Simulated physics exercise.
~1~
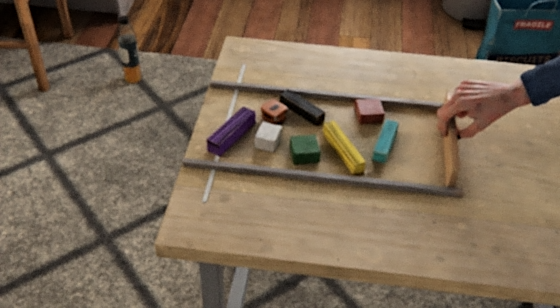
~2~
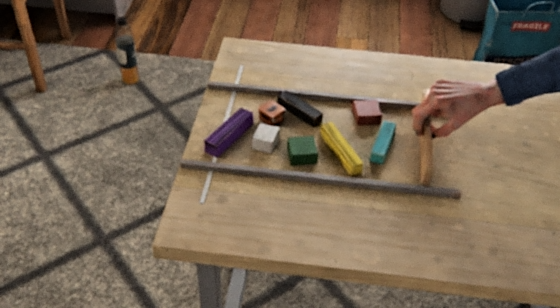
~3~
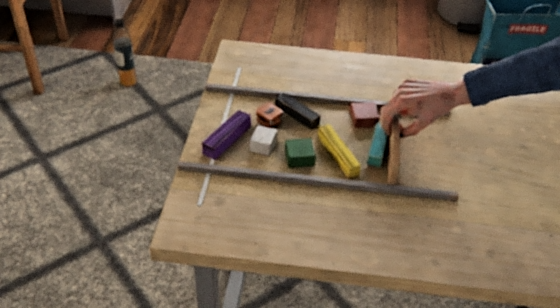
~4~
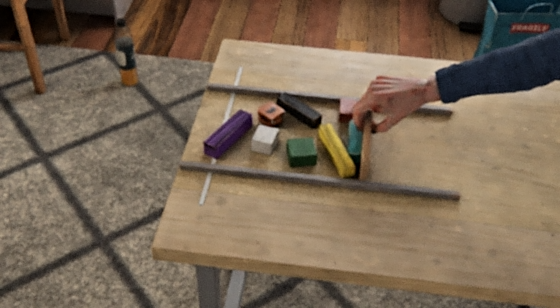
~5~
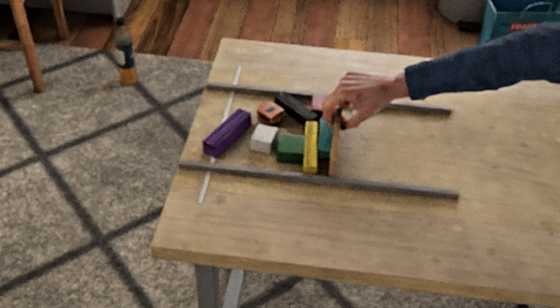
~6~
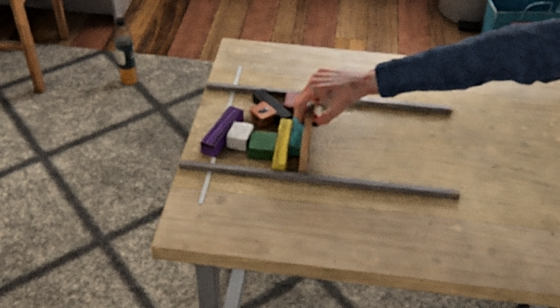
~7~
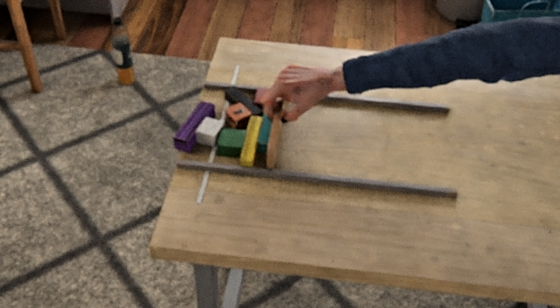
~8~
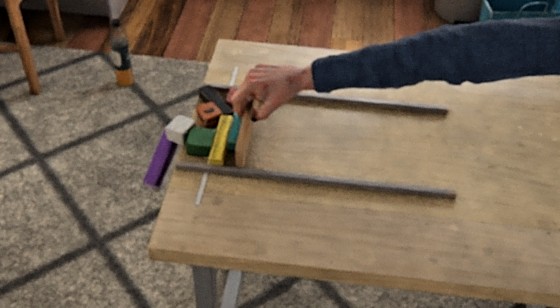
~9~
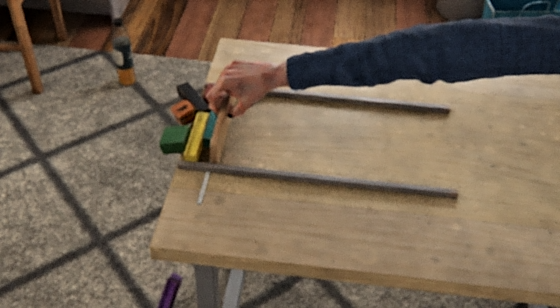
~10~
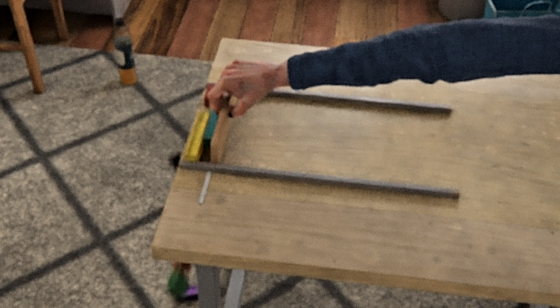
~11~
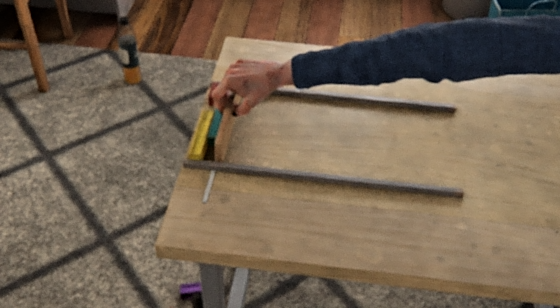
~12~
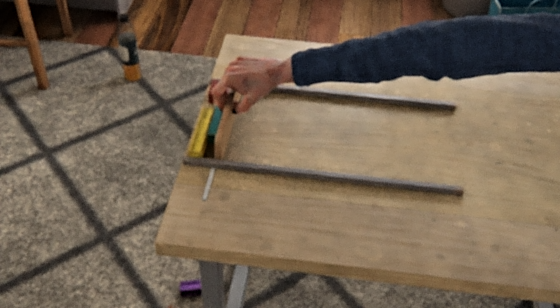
A hand pushed an upright wooden board leftward across a table, gathering colorful sticks and blocks between two rails. The purple stick dropped off the edge first, more pieces followed, and the yellow and teal ones stayed against the board as it stopped.
